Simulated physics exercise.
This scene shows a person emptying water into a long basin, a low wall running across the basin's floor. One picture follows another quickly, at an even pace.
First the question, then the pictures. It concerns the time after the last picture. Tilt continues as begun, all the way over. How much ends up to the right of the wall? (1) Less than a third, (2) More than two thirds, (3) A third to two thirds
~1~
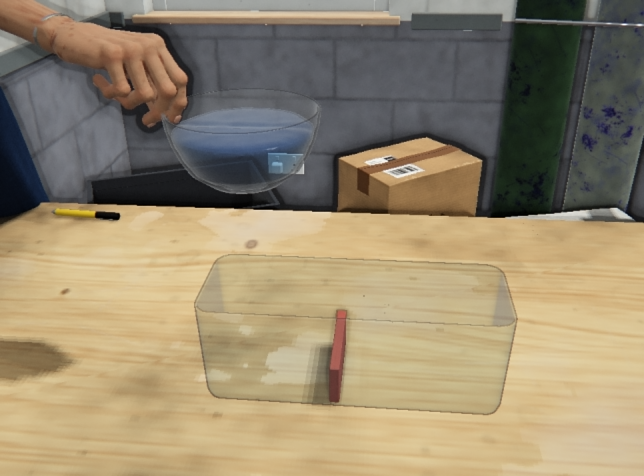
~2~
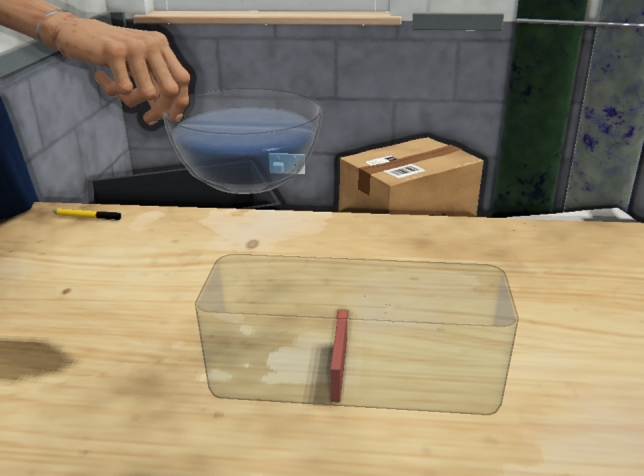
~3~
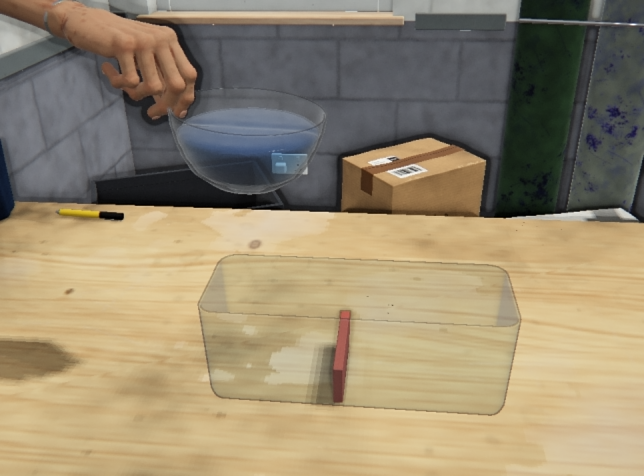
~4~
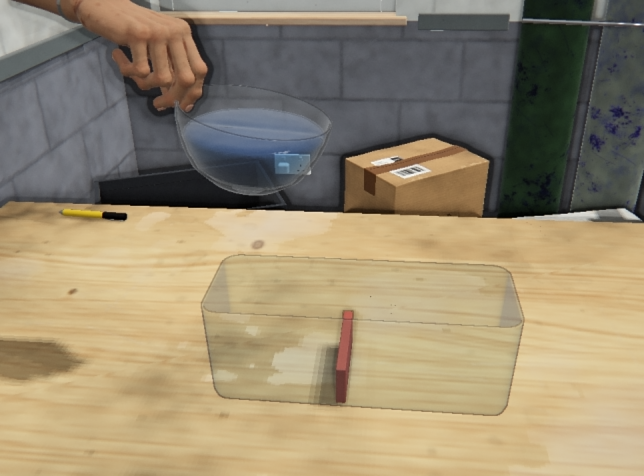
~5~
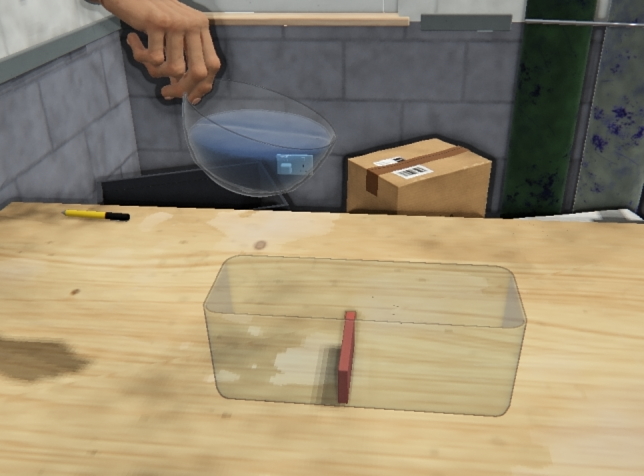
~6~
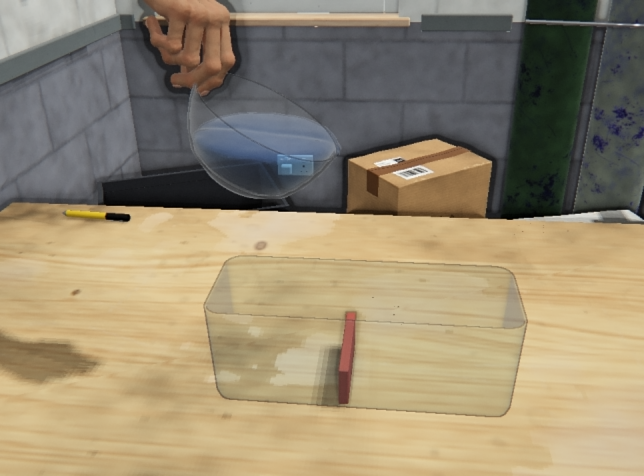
Option 2: More than two thirds.
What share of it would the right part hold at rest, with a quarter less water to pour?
I'd reckon close to 85 %.
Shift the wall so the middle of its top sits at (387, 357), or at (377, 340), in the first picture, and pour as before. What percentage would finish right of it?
About 35 % for the first and about 45 % for the second.
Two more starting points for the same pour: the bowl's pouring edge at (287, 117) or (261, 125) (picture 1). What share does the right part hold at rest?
About 60 per cent, then about 25 per cent.
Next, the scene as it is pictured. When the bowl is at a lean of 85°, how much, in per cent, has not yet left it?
Amount still in: Approx. 25 %.
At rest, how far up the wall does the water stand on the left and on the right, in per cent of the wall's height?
On the left it sits near 10, while on the right it sits near 60.
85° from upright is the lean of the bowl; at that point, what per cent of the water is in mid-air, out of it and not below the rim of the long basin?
Roughly 50 per cent.
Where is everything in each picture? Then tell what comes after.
It leans 0°; its right rim is at (319, 112); the water meets the walls at (175, 124) and (315, 128); the long basin's rim runs from (206, 282) to (509, 296); the wall's top is at (338, 339), in the first picture.
It leans 1°; its right rim is at (321, 114); the water meets the walls at (176, 124) and (316, 128), in the second picture.
It leans 5°; its right rim is at (325, 120); the water meets the walls at (181, 123) and (320, 131), in the third picture.
It leans 11°; its right rim is at (331, 129); the water meets the walls at (187, 122) and (326, 134), in the fourth picture.
It leans 20°; its right rim is at (335, 140); the water meets the walls at (192, 123) and (333, 136), in the fifth picture.
It leans 29°; its right rim is at (335, 154); the water meets the walls at (197, 127) and (327, 142); 2 per cent is over the edge, in the sixth picture.
A moment on, the bowl is tipped on its side and 26 per cent is still to pour, 0 is left of the wall and 23 right of it.
Next, the bowl is tipped on its side and 2 per cent is still to pour, 10 is left of the wall and 79 right of it.
Then the bowl is tipped on its side and 0 per cent is still to pour, 12 is left of the wall and 86 right of it.
Later the bowl is tipped on its side and 0 per cent is still to pour, 12 is left of the wall and 86 right of it.
Finally, 12 per cent lies left of the wall, 86 right of it and 2 outside.
